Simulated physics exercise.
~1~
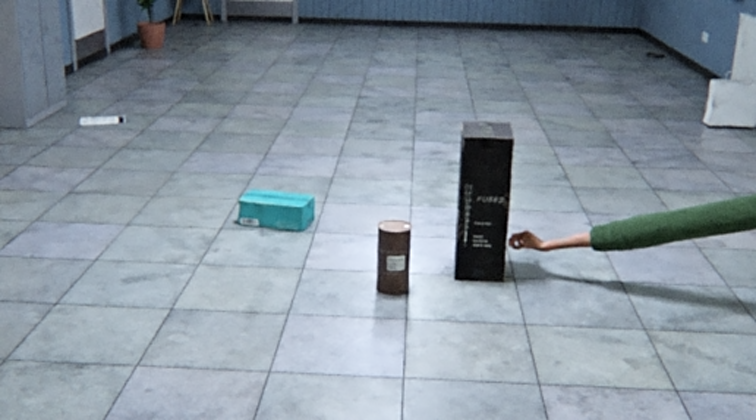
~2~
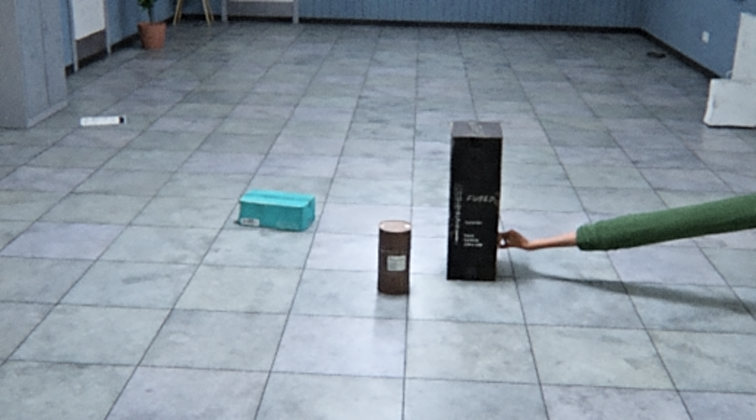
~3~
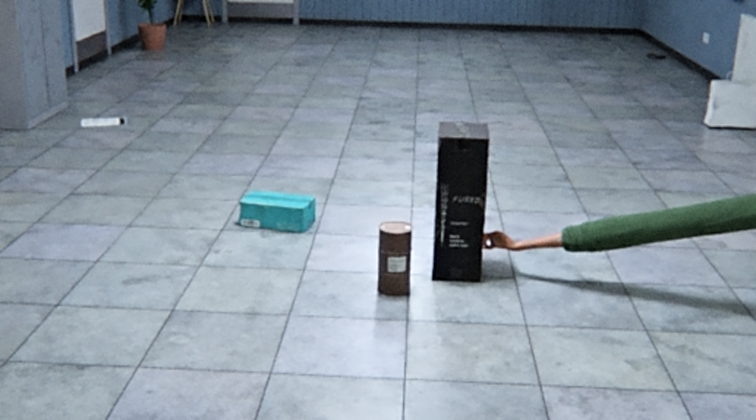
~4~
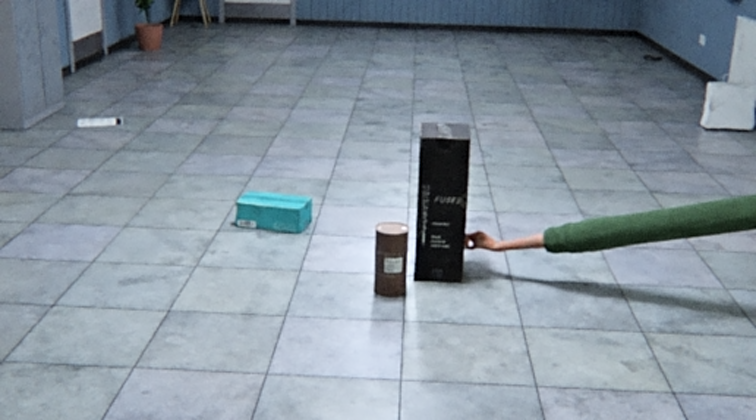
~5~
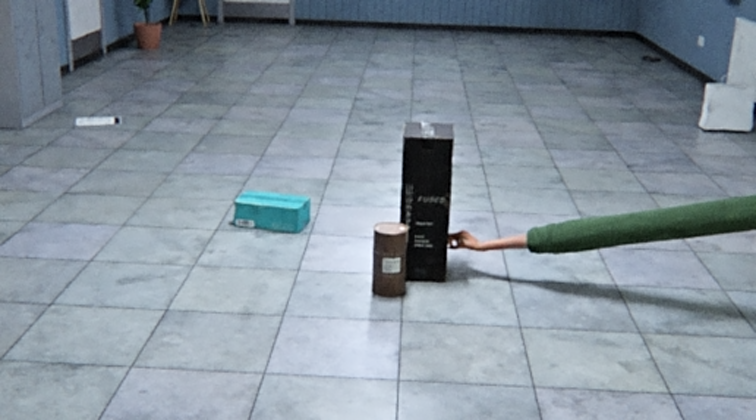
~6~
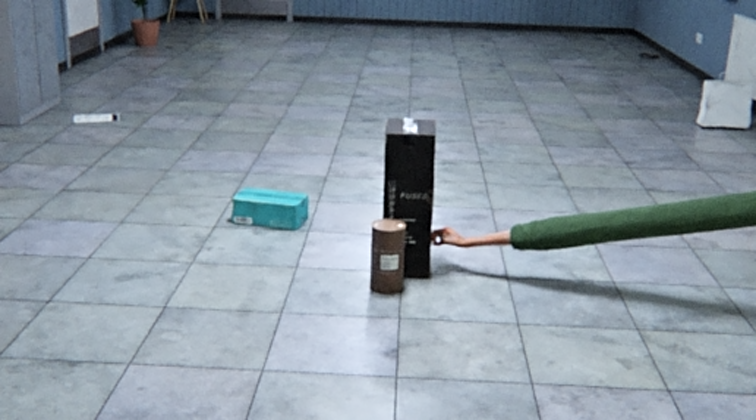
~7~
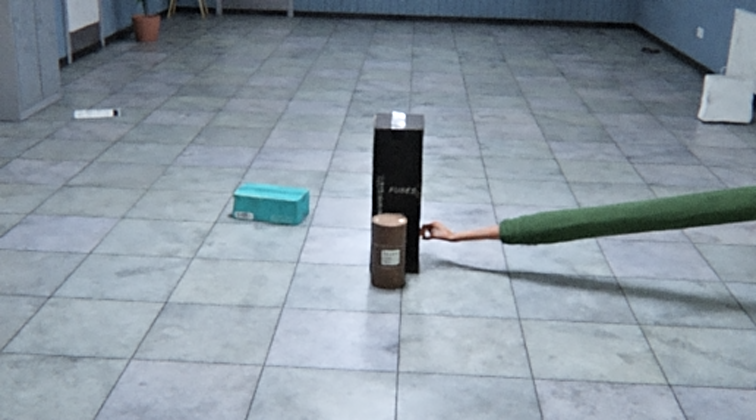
Green-sleeved arm pushing a tall black box left across a tiled floor until it stands upright behind a brown canister.
